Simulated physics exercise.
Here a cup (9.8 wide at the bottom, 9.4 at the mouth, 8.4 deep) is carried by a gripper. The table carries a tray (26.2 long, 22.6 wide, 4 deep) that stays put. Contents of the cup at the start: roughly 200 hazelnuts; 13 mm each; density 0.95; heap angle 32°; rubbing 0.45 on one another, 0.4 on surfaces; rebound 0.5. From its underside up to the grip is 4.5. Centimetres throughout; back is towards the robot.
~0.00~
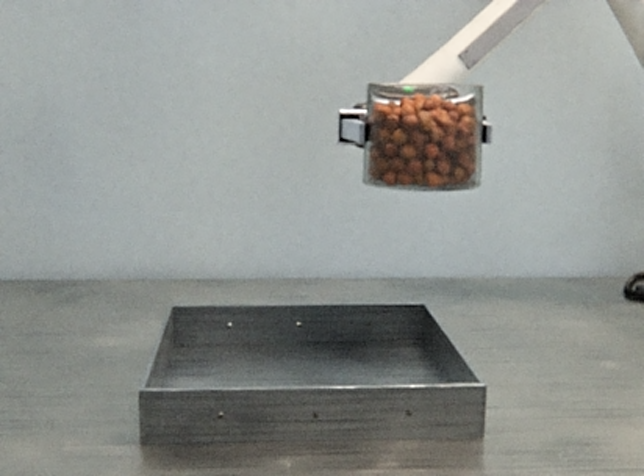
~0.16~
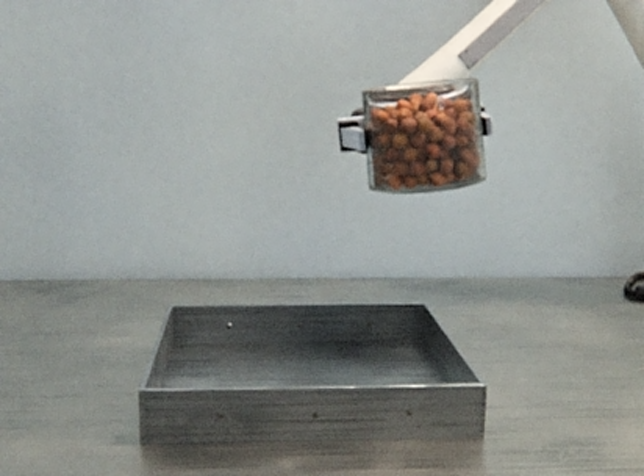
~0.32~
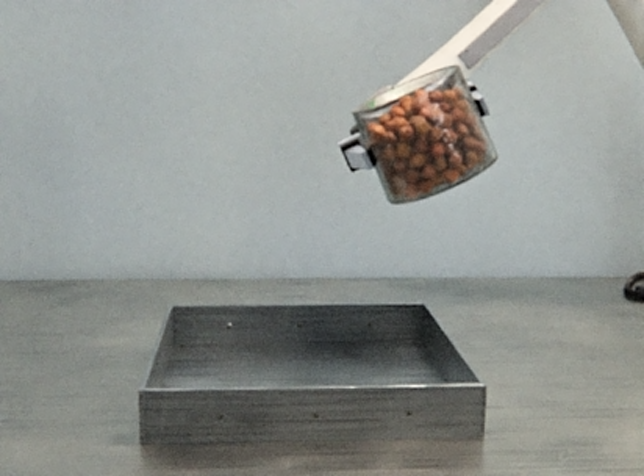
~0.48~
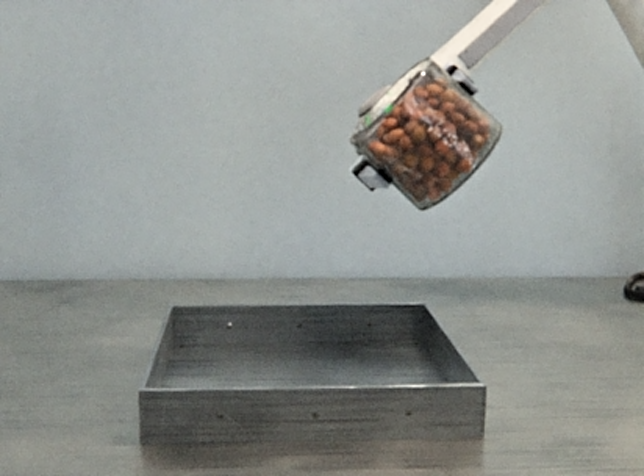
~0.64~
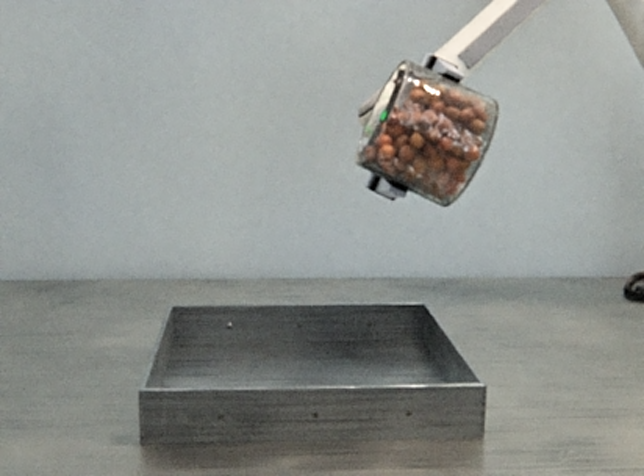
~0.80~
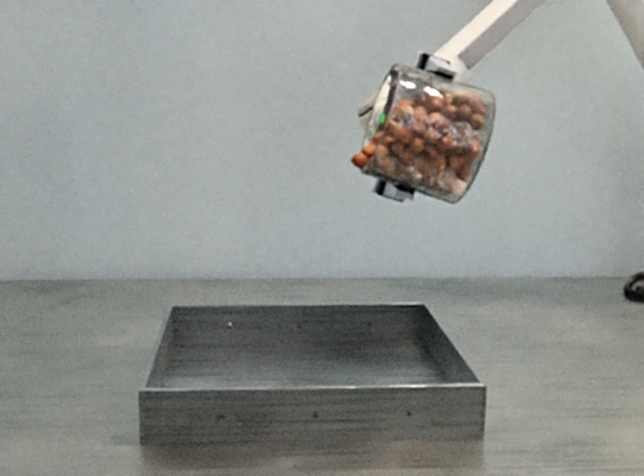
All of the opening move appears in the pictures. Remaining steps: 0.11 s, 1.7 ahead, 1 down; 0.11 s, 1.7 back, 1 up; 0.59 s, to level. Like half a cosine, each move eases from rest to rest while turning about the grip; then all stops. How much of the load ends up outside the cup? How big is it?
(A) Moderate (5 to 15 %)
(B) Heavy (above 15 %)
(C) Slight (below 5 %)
Answer: A.
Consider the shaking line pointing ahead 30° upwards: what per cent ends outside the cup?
Some 10 in a hundred.
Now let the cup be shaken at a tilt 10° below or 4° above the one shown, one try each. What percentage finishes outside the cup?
Estimates, in order: 0 % and 10 %.
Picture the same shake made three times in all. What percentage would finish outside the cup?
I'd expect something close to 20 per cent.
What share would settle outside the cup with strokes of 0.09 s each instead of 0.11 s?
That gives about 15 percent.
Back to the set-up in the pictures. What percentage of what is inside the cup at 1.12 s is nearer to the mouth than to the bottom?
Around 40 percent.
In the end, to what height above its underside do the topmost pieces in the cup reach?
Around 8.0 centimetres above the underside.
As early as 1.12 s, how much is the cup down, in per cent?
5 %.
After 1.12 s, tilted 68° forward, highest piece 25 above the table; 186 in the cup, 7 in the tray, 8 in flight or on a rim.
After 1.45 s, tilted 13° forward, highest piece 26 above the table; 184 in the cup, 17 in the tray.
After 1.81 s, level, highest piece 27 above the table; 184 in the cup, 17 in the tray.
After 2.86 s, level, highest piece 27 above the table; 184 in the cup, 17 in the tray.
In the end, 184 in the cup, 17 in the tray. That is 8 % outside the cup.
